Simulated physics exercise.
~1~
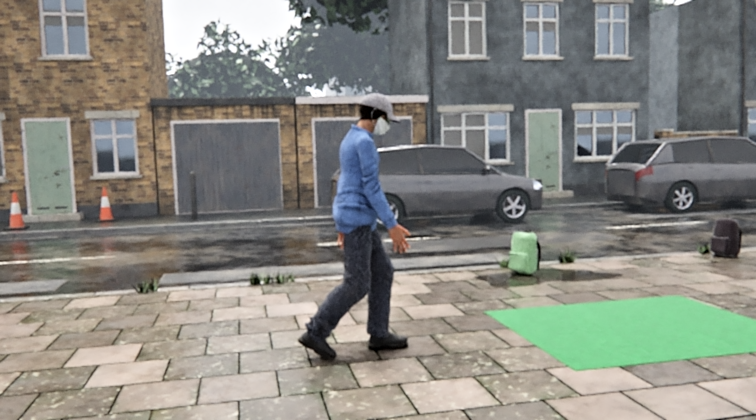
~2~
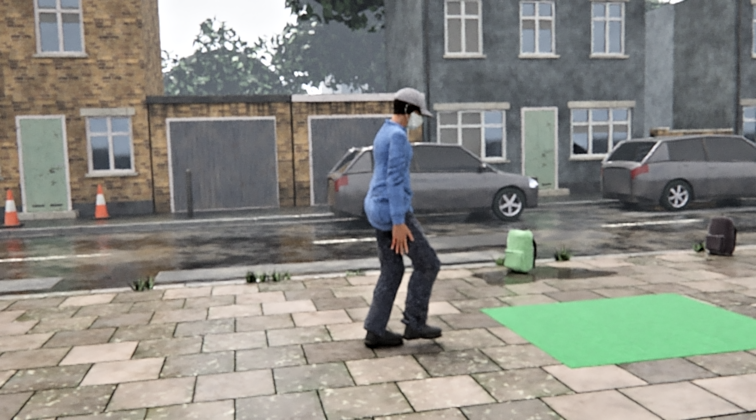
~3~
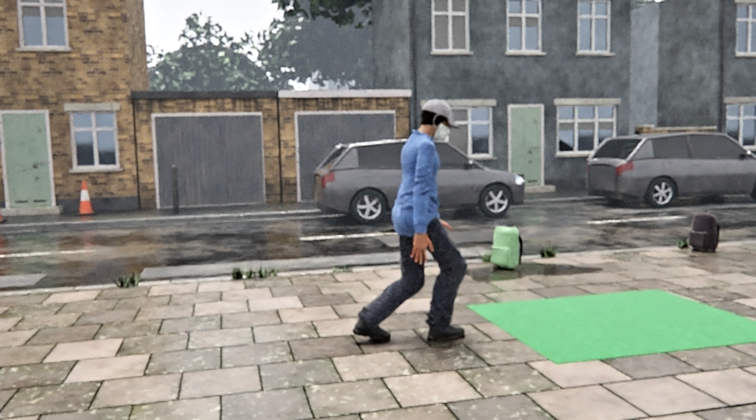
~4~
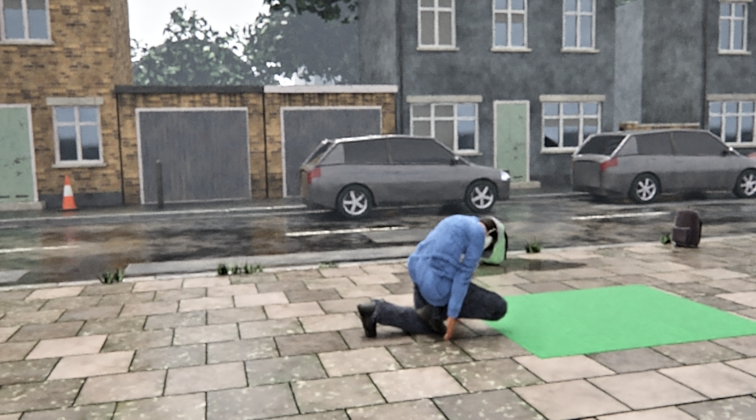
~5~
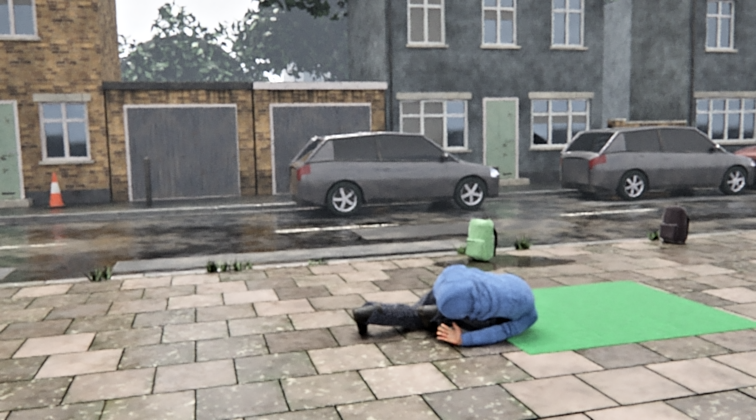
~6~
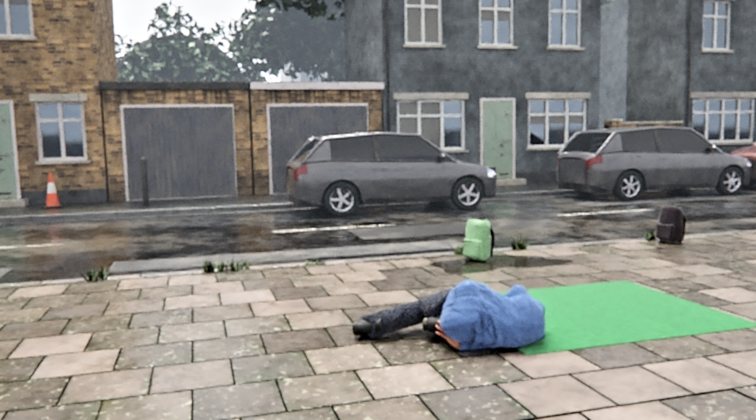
A person in a blue top walks right, crumples, and lies with head over the green mat's edge.
